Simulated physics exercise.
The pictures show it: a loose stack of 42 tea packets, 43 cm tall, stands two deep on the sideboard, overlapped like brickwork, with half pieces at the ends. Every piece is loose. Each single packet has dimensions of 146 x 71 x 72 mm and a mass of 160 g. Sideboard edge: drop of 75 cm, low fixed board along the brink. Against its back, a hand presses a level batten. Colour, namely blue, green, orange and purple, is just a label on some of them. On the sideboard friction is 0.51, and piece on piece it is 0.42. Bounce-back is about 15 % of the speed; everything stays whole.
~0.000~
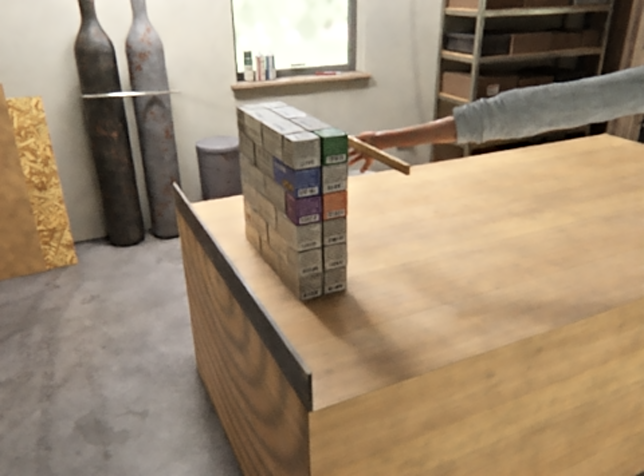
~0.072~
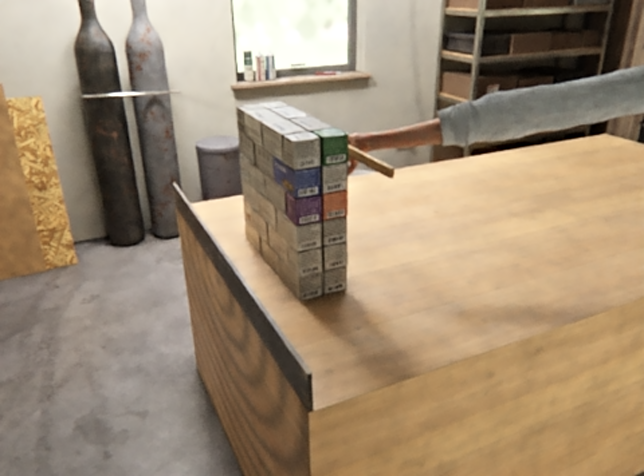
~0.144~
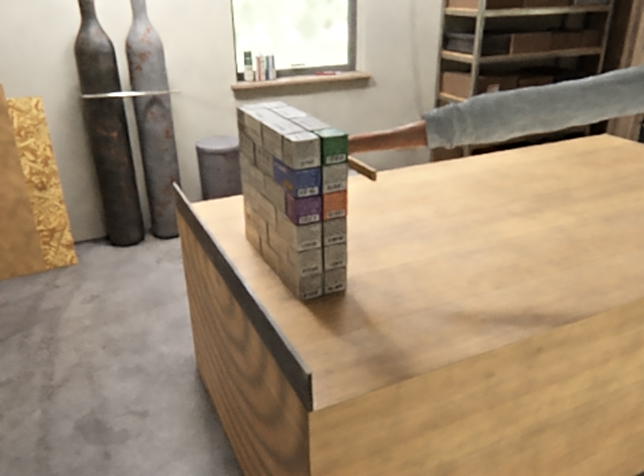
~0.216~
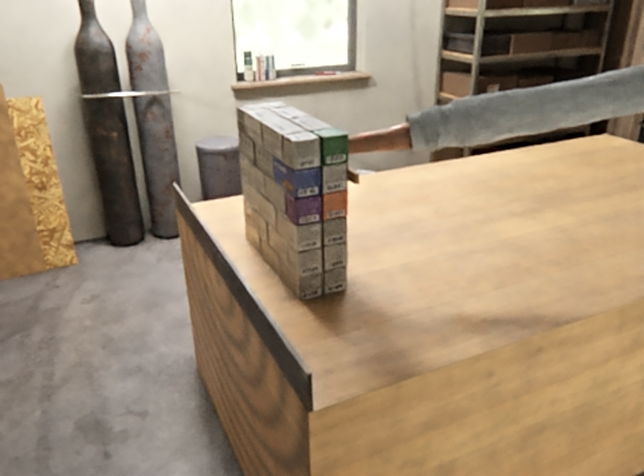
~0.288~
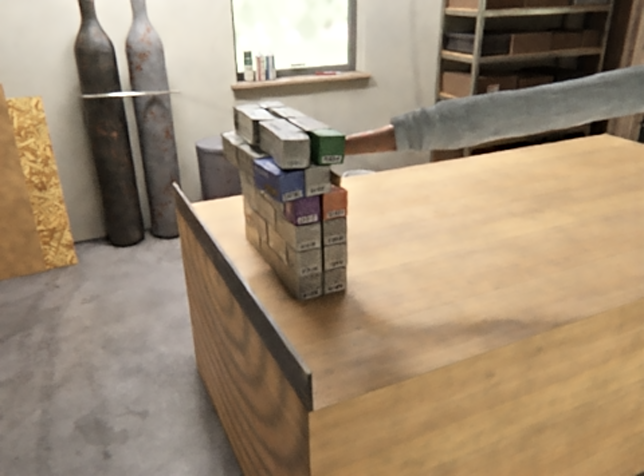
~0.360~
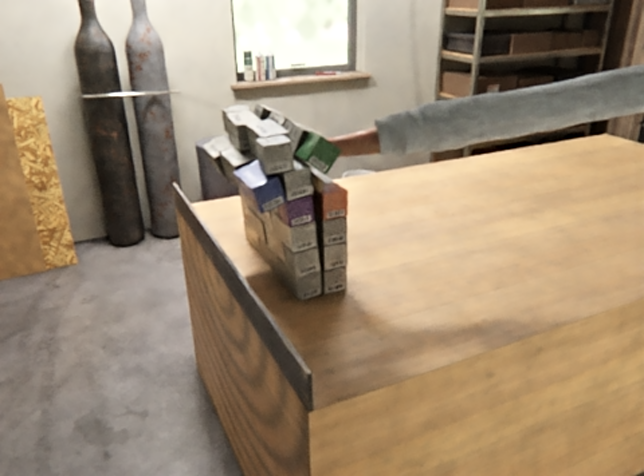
A hand in a grey sleeve pushes a wooden batten leftward toward a brick-like stack of small grey packets, some with green, blue, orange and purple ends, on a wooden sideboard. The unmoving view looks slightly down into a room with dark cylinders at left, a window behind and shelves at right. The batten meets the stack's upper part, and the top packets slide left, then tilt and twist apart above the still lower rows.
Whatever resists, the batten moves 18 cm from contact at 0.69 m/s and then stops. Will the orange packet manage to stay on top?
Yes.
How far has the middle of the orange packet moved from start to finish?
About 0 cm.
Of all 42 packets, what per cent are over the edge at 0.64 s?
By that time it is 5 percent.
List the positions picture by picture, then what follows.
In the first picture (each place is the centre of the face we see best), batten (409, 170) 15 cm from the stack; orange packet (336, 206); purple packet (309, 211); green packet (336, 150); all in place.
The second picture shows batten (392, 173) 10 cm from the stack; orange packet (336, 206).
The third picture shows batten (375, 176) 52 mm from the stack; orange packet (336, 206).
The fourth picture shows batten (358, 179) 1 mm in; orange packet (336, 206).
The fifth picture shows batten (339, 182) 47 mm in; orange packet (336, 206); blue packet (292, 187) moved 52 mm; steepest lean 6°, the packet at (288, 111); 14 have shifted.
The sixth picture shows batten (321, 185) 10 cm in; orange packet (336, 206); green packet (324, 156) tilted 38°; blue packet (270, 195) tilted 17°; 28 have shifted.
By 0.46 s, none of the 42 packets over the edge, 27 disturbed; orange packet unmoved; green packet tilted 70°, 8 cm lower.
By 0.64 s, 3 of the 42 packets over the edge; orange packet unmoved; blue packet on its side.
By 0.88 s, 14 of the 42 packets over the edge; orange packet unmoved; green packet upside down.
By 1.20 s, 17 of the 42 packets over the edge; orange packet unmoved; blue packet upside down.
When it is over (1.4 s), 17 of the 42 packets over the edge; orange packet unmoved; blue packet upside down; green packet upside down. In pixels of the last frame, middles, orange packet near (331, 201).
